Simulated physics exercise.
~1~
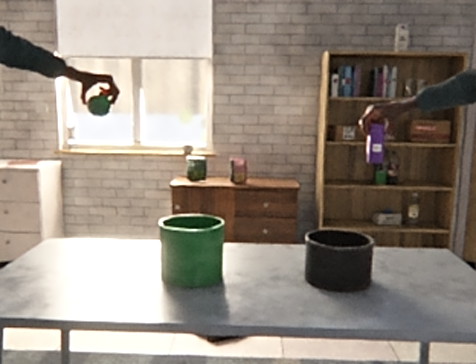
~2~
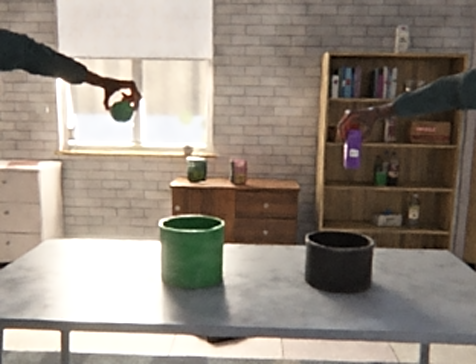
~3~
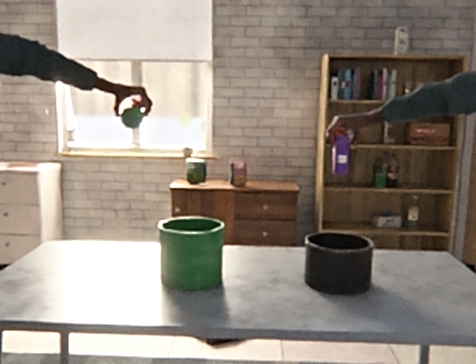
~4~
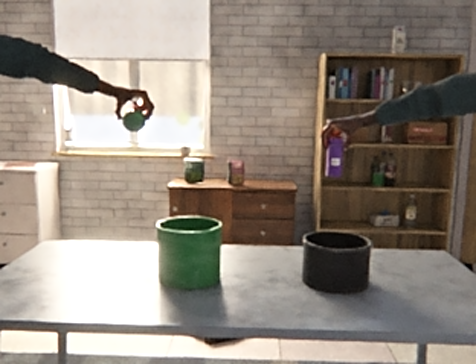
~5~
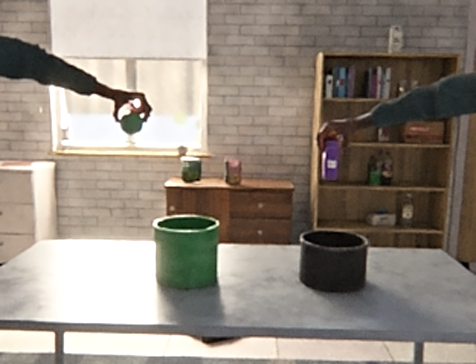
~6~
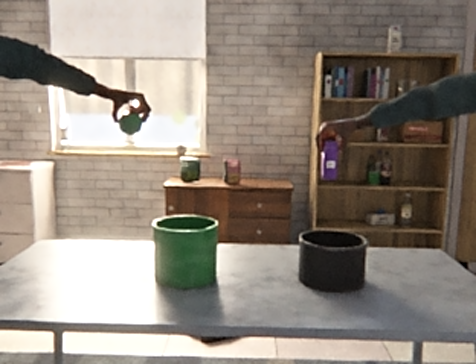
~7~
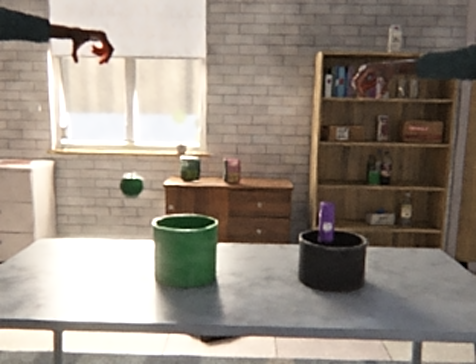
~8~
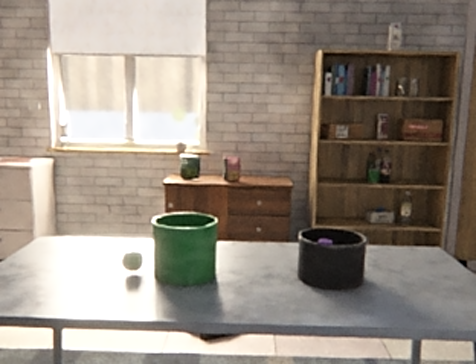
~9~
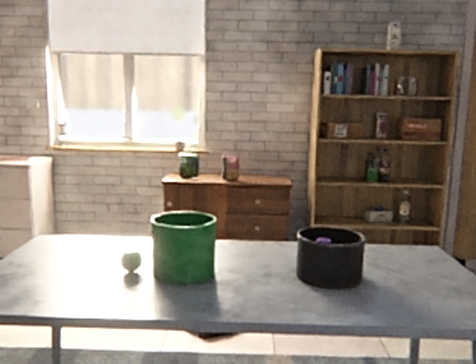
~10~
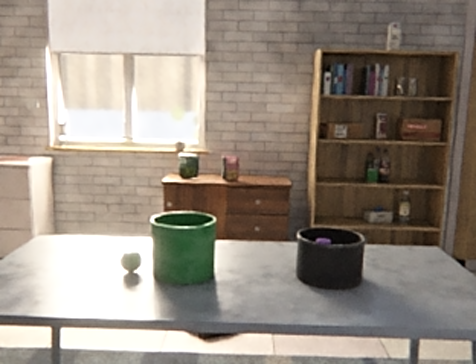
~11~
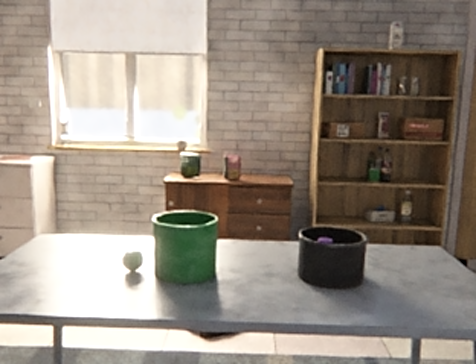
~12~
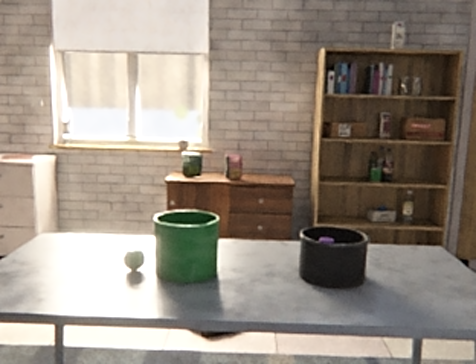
Two hands release a green apple beside the green pot and a purple shaker into the black bucket.
